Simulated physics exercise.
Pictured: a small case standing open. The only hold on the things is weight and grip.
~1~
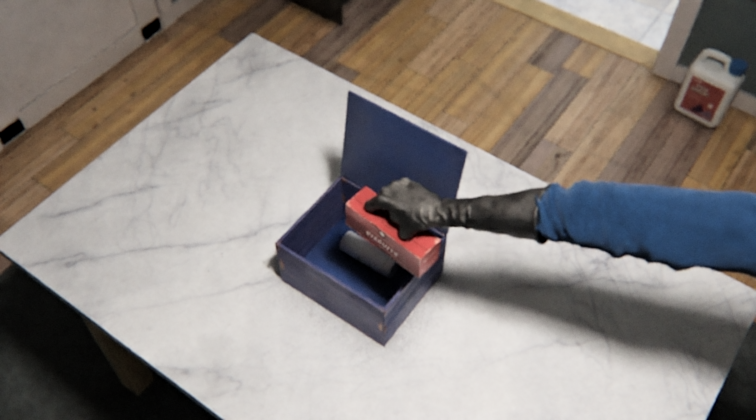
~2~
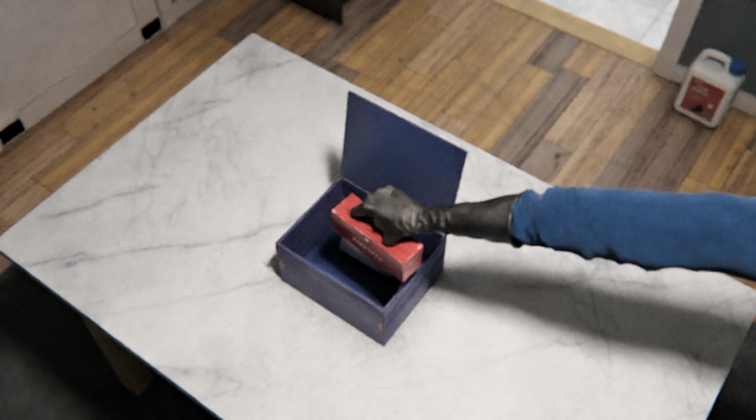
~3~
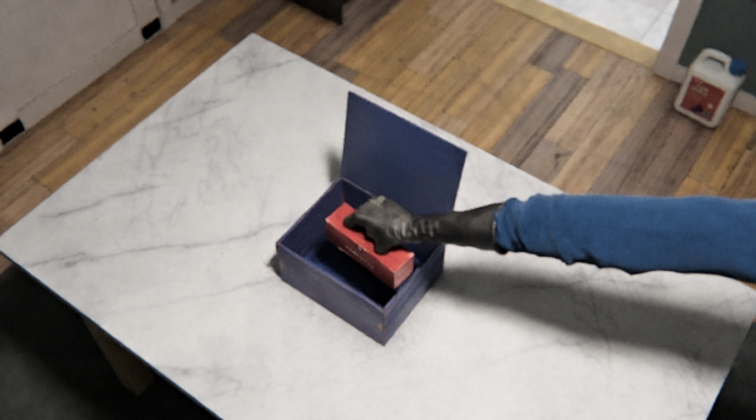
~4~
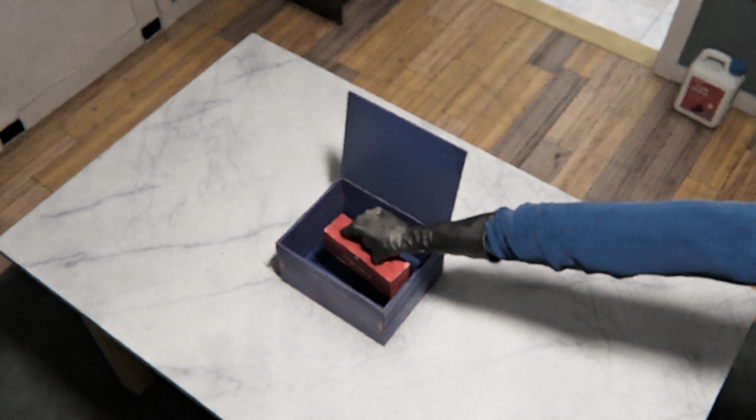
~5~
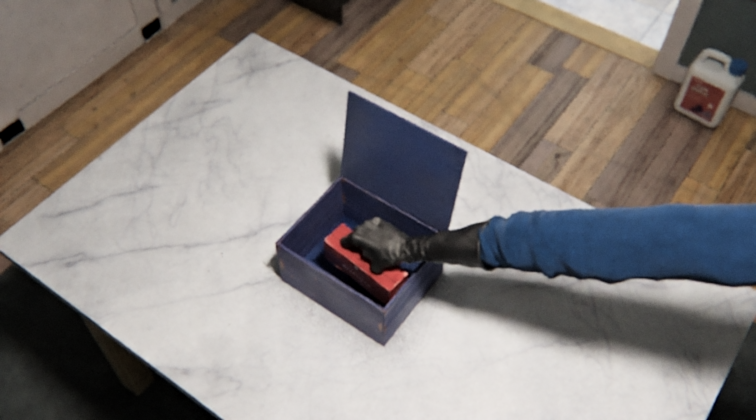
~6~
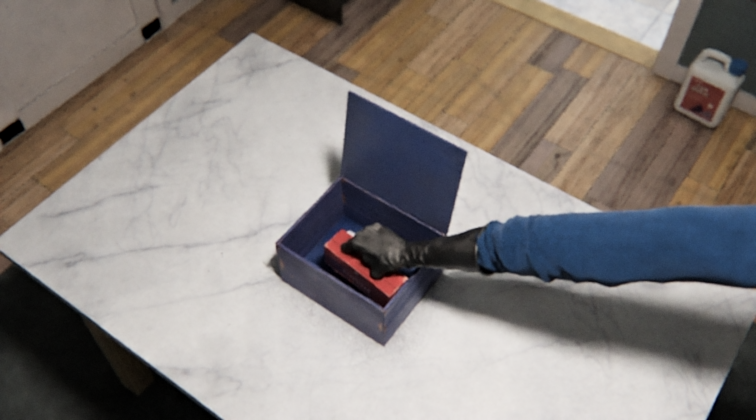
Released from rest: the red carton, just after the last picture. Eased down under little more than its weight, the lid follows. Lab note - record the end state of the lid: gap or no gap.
End state: No gap.
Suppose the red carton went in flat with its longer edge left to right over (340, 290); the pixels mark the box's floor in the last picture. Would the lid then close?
Result: Lid shut.
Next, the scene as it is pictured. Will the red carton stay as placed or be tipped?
Observation: The red carton keeps the set orientation.
Then, 1.30 s on from there, lid 78° above the rim; red carton shifted a little near (366, 283).
Then, 1.90 s on from there, lid 36° above the rim; red carton shifted a little near (366, 283).
In the end, lid shut; moved from the start, red carton; white shaker unmoved. At the end, from the last picture's camera, red carton near (366, 283).
